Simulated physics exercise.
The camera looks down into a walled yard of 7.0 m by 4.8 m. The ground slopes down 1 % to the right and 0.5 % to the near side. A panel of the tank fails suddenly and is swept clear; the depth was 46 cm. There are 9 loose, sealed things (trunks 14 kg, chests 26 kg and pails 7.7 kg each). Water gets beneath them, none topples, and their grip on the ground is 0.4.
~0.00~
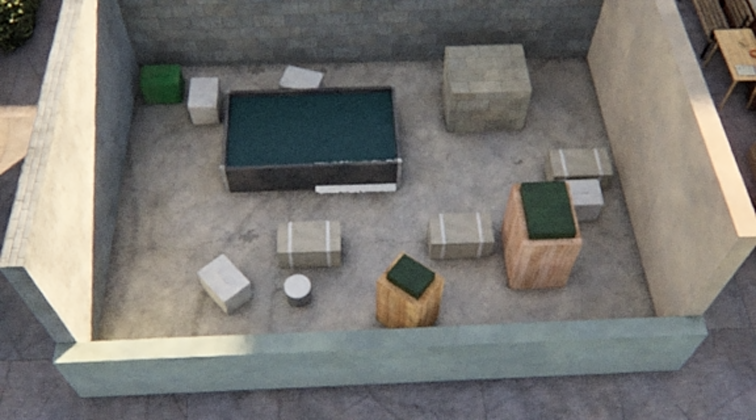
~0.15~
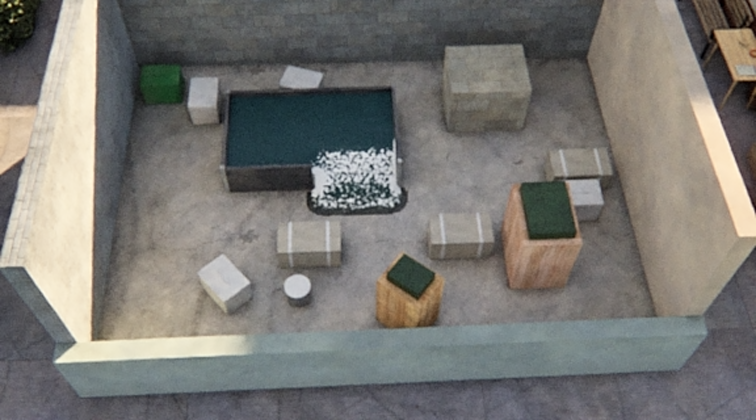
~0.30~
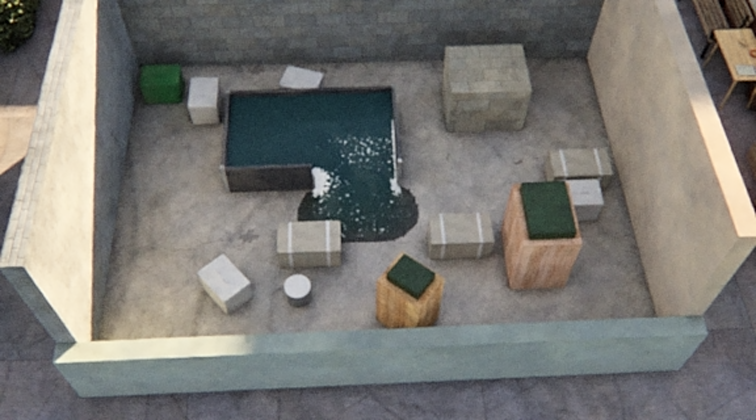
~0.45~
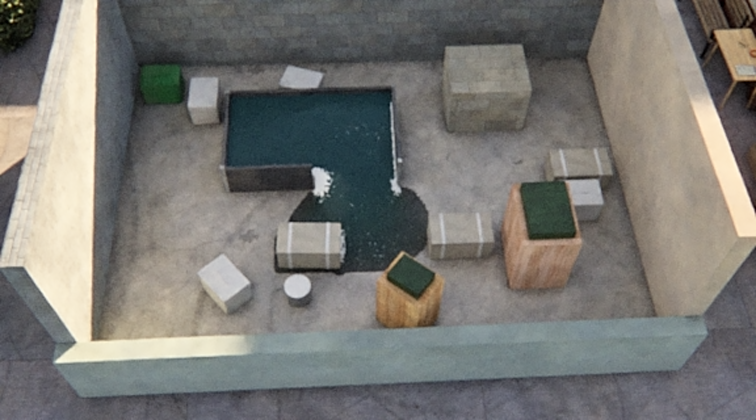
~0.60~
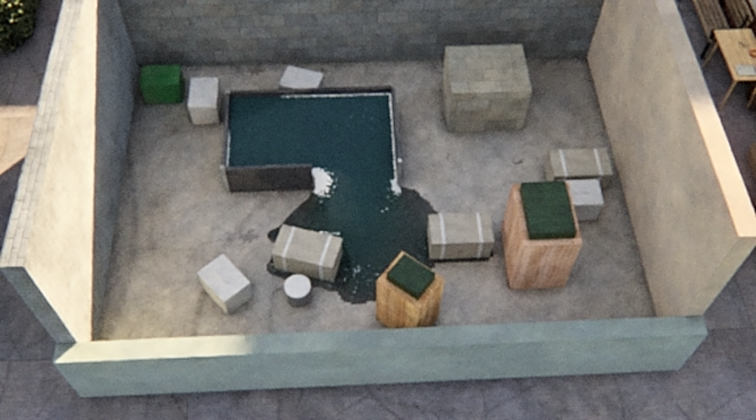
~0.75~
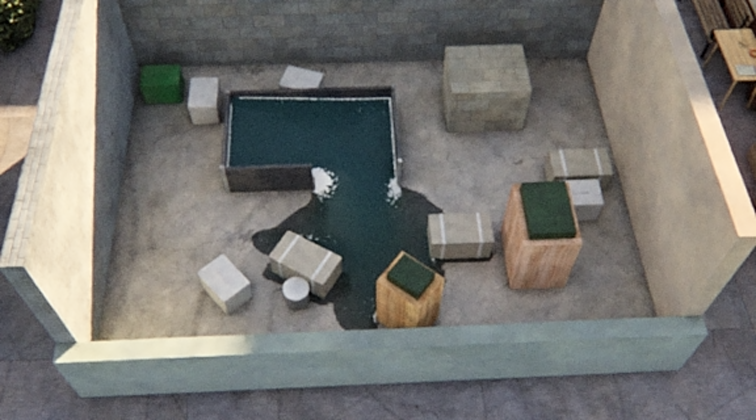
The clip opens on a walled yard with scattered boxes and blocks around a tank of dark water. The right part of the tank's near side gives way, and foaming water pours out. It spreads in a dark sheet between the blocks toward the viewer, and one pale banded chest turns slightly.
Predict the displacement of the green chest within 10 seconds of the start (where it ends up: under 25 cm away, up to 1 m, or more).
The green chest holds its place.
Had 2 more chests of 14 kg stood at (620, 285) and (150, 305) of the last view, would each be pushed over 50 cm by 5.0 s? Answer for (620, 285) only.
Answer: Past it.
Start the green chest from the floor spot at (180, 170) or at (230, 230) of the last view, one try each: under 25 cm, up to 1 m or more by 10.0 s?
In that order: It barely shifts; it holds its place.
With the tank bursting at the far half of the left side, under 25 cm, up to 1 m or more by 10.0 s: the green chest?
In that case the green chest gets carried off.
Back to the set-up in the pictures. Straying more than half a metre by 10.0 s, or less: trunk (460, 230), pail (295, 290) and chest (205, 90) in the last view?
In that order: Past it, past it, under.
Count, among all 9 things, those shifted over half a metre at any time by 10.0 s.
I count 4.
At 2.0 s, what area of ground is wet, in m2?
Some 11.5 m2.
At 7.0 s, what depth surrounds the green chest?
About 4 cm.
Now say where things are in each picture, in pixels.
The green chest at (160, 75) rests on the ground; water covers 3.0 m2; 0 of 9 have shifted, in the first picture.
The green chest at (160, 75), on the bottom; water covers 3.5 m2; 0 of 9 have shifted, in the second picture.
The green chest at (160, 75) rests on the ground; water covers 4.1 m2; 0 of 9 have shifted, in the third picture.
The green chest at (160, 75), on the bottom; water covers 4.8 m2; 0 of 9 have shifted, in the fourth picture.
The green chest at (160, 75), on the bottom; water covers 5.6 m2; 1 of 9 have shifted, in the fifth picture.
The green chest at (160, 75) rests on the ground; 6.4 m2 under water; 1 of 9 have shifted, in the sixth picture.
After 2.0 s the green chest is near (160, 75), 0.0 m from its start, aground; 2 afloat.
After 4.5 s the green chest is near (160, 75), 0.0 m from its start, aground; 2 afloat.
After 7.0 s the green chest is near (160, 75), 0.0 m from its start, aground; 2 afloat.
After 10.0 s the green chest is near (160, 75), 0.0 m from its start, aground; 3 afloat.
